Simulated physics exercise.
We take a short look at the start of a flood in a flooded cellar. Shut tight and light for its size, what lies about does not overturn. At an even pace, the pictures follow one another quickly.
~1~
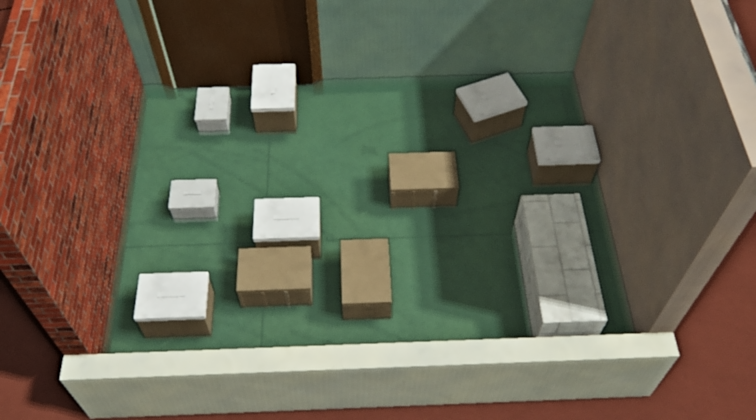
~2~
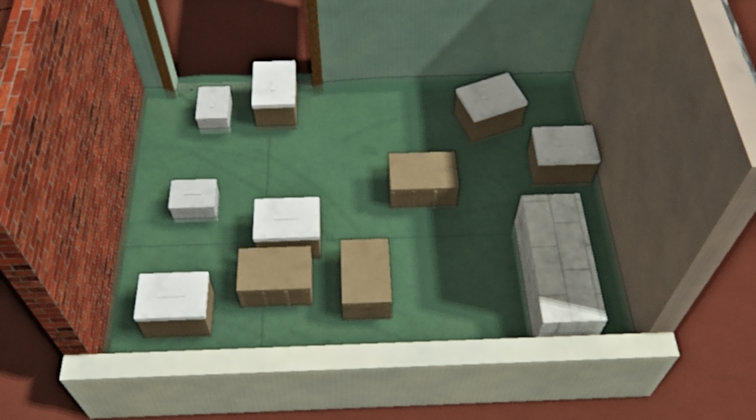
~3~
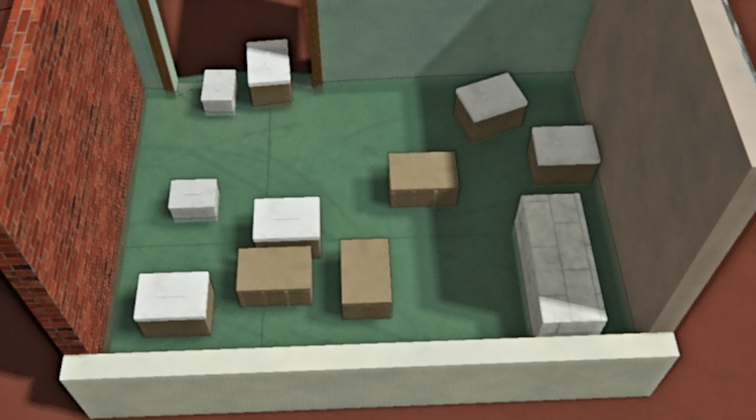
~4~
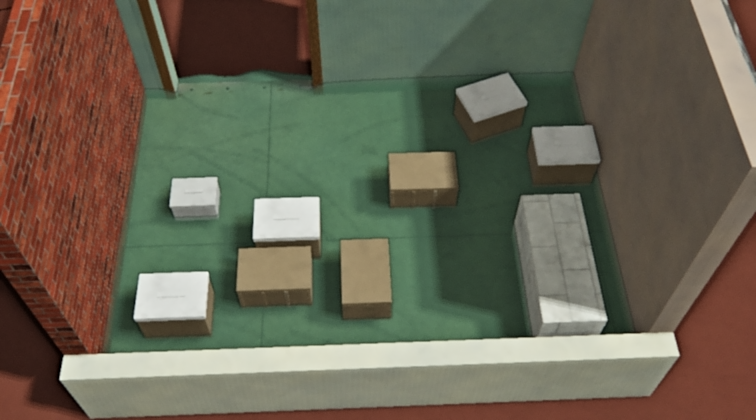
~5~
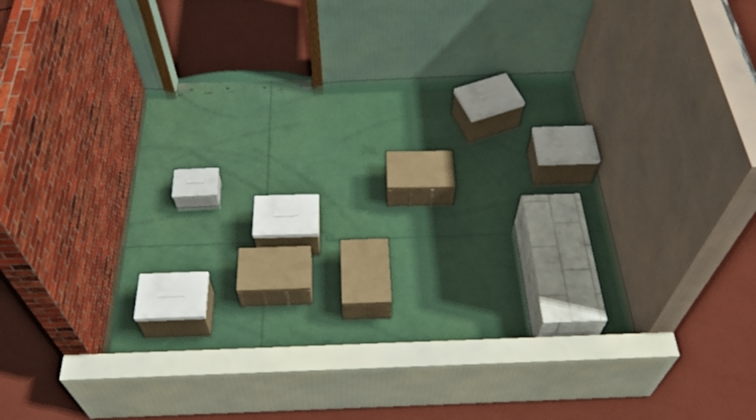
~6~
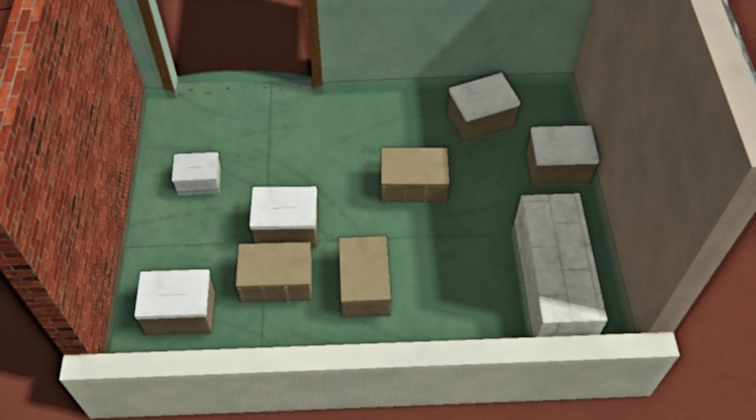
Boxes by the doorway sliding out through the opening once the brown door is gone, then others shifting slightly across the green floor.
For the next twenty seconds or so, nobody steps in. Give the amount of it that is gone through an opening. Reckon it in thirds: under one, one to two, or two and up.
Two and up, in thirds.
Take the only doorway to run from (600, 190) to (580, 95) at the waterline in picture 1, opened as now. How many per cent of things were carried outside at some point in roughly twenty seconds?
That comes out at 60 in a hundred.
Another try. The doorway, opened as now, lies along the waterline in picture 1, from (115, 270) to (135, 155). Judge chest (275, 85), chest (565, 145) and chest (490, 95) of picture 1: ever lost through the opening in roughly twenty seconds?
Taken in that order, the answers are swept away, not lost, not lost.
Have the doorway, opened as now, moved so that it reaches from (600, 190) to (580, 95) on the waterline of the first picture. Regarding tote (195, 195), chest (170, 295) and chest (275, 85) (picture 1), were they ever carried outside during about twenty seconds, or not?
One by one: Held indoors; held indoors; exits.
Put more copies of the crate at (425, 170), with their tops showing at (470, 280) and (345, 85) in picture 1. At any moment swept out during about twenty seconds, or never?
One after the other: Never escapes, escapes.
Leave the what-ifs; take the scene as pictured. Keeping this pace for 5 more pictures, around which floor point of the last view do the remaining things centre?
The remaining things centre around (320, 197).
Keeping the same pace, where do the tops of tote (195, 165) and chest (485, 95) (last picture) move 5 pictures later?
(192, 87) and (447, 90), about.
A moment on, 2 of 10 are out; 8 afloat.
Next, 5 of 10 are out; 5 afloat.
Later, 7 of 10 are out; 2 afloat.
In the end, 9 of 10 are out; 1 afloat.
